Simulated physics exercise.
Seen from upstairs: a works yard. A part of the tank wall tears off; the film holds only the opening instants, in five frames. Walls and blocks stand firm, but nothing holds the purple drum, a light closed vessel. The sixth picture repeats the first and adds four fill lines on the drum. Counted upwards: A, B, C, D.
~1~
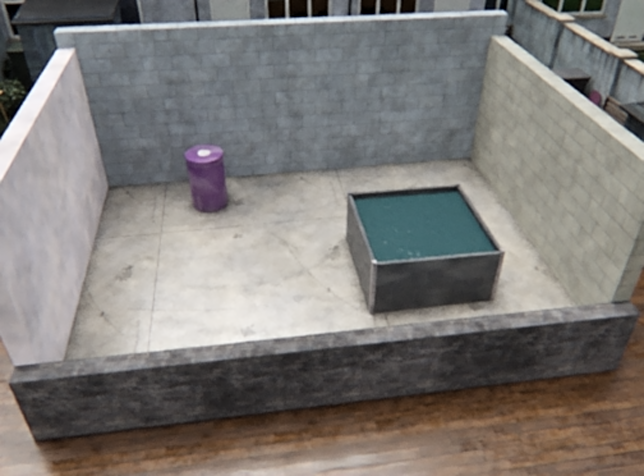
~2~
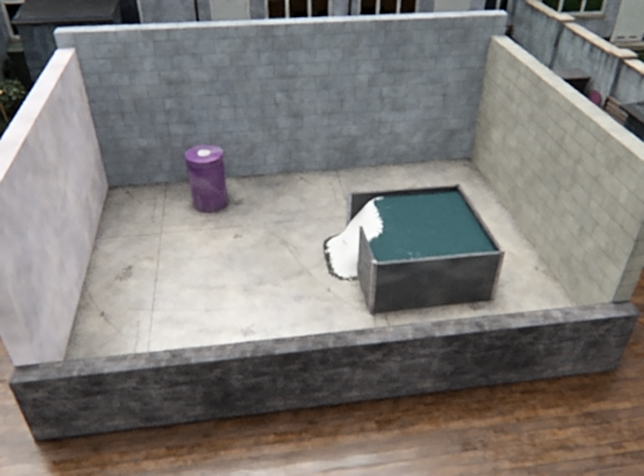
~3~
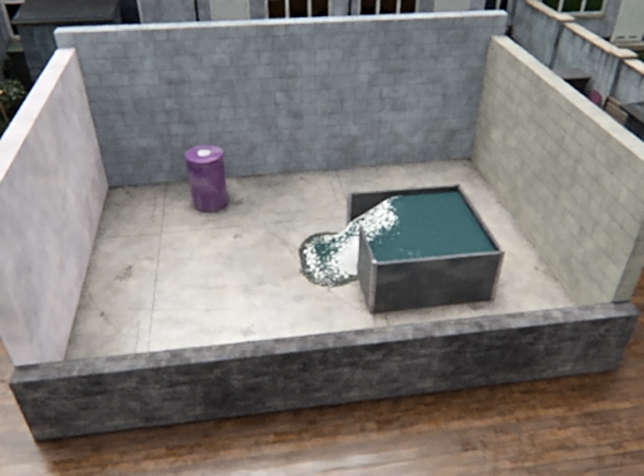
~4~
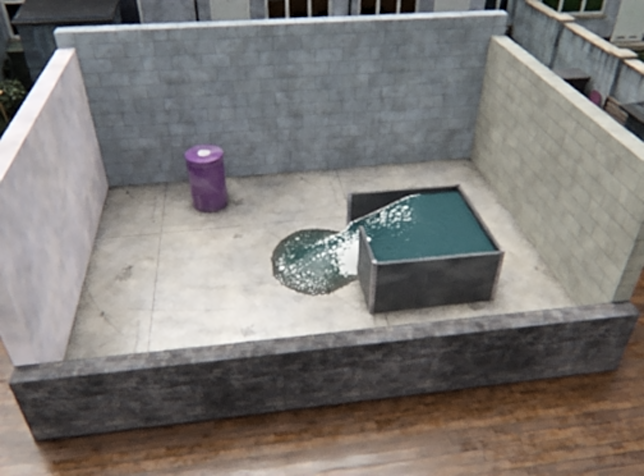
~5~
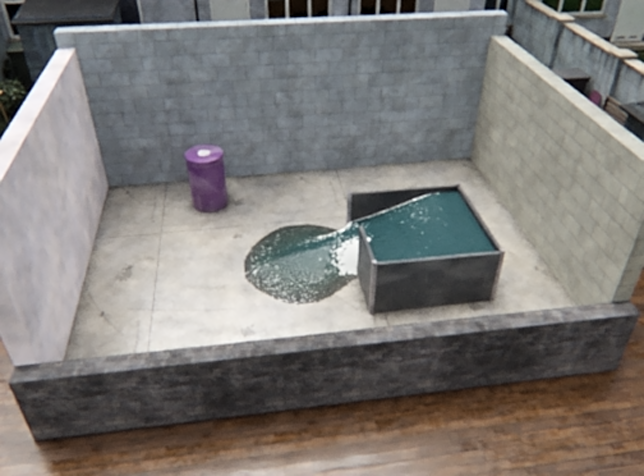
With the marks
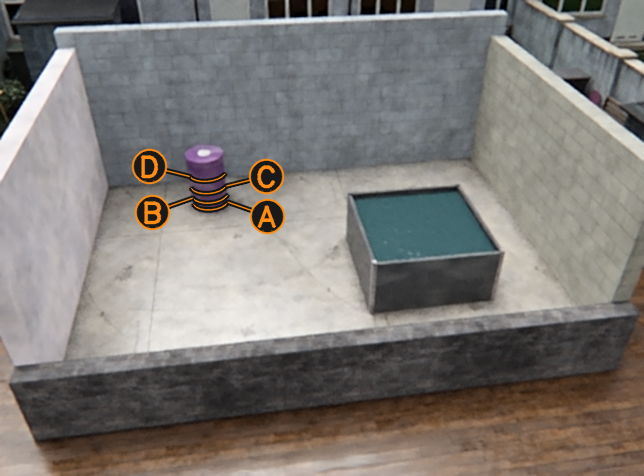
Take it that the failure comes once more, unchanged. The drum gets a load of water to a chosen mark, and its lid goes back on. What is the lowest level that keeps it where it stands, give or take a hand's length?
B.
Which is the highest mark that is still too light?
That is mark A.
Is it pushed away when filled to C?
No.
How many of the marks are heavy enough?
Three.
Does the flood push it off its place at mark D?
No, not at all.
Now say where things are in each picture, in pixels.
In the first picture, lid of the purple drum at (205, 153); tank full, its middle at (420, 225).
In the second picture, 1 % of the ground wet, in view closest to the drum at (331, 241).
In the third picture, 3 % of the ground wet, in view closest to the drum at (313, 238).
In the fourth picture, 5 % of the ground wet, in view closest to the drum at (295, 235).
In the fifth picture, lid of the purple drum at (205, 153); 7 % of the ground wet, in view closest to the drum at (270, 237).
On the marked copy, A at (210, 209); B at (210, 203); C at (208, 193); D at (207, 181); from the bottom up A, B, C, D.
Choosing A, it is pushed about twice its own width away.
Choosing B, it does not move.
Choosing C, it does not move.
Choosing D, it does not move.
